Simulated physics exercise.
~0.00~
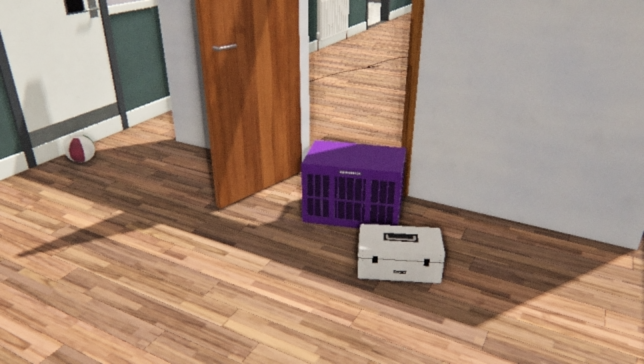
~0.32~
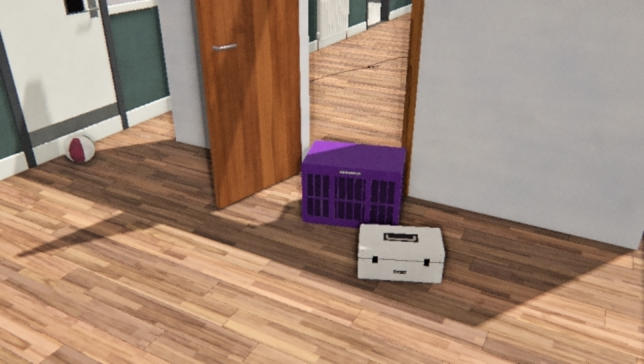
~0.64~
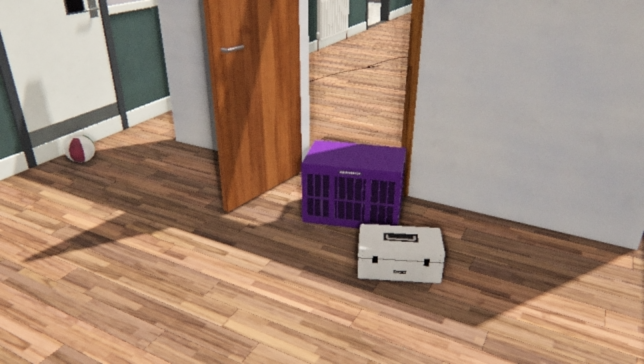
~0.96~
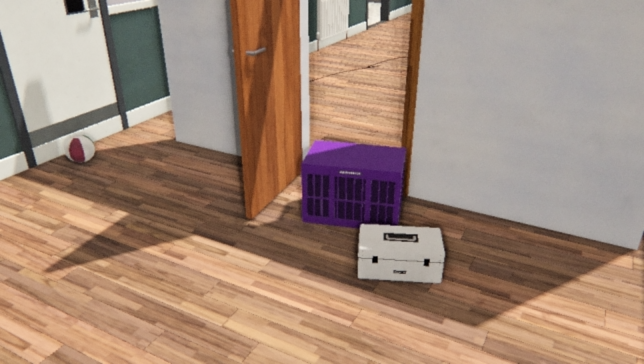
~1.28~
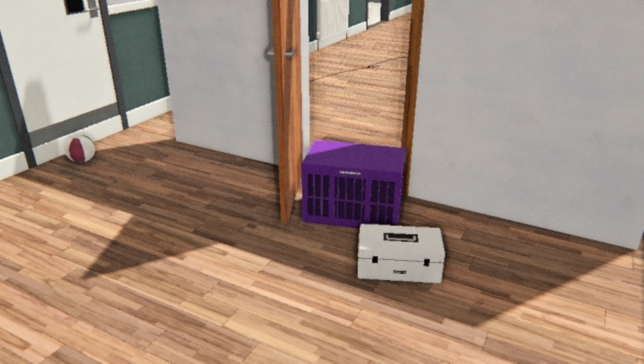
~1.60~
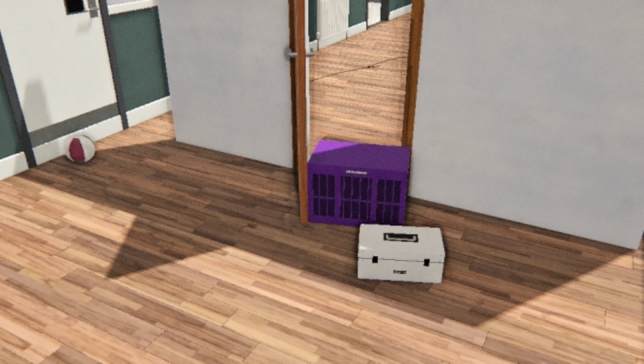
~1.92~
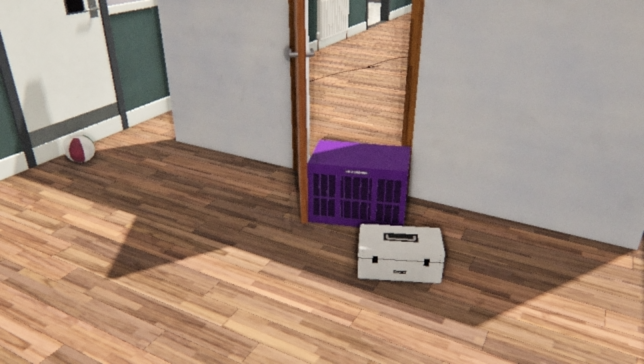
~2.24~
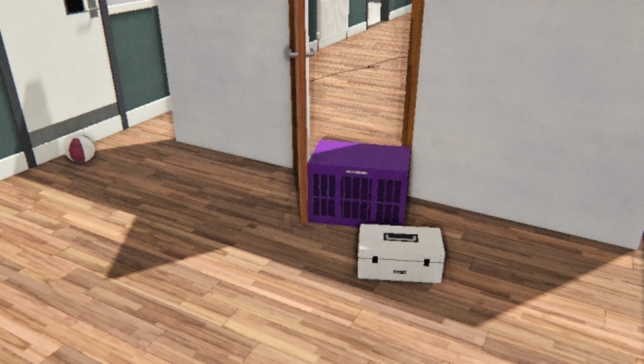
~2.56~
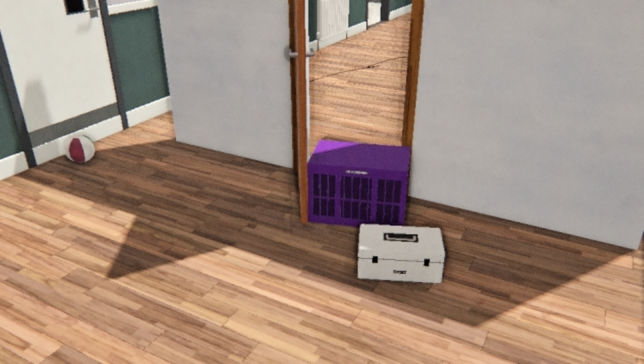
A wooden door swings partway toward closing, then stops against a purple crate and stays open.
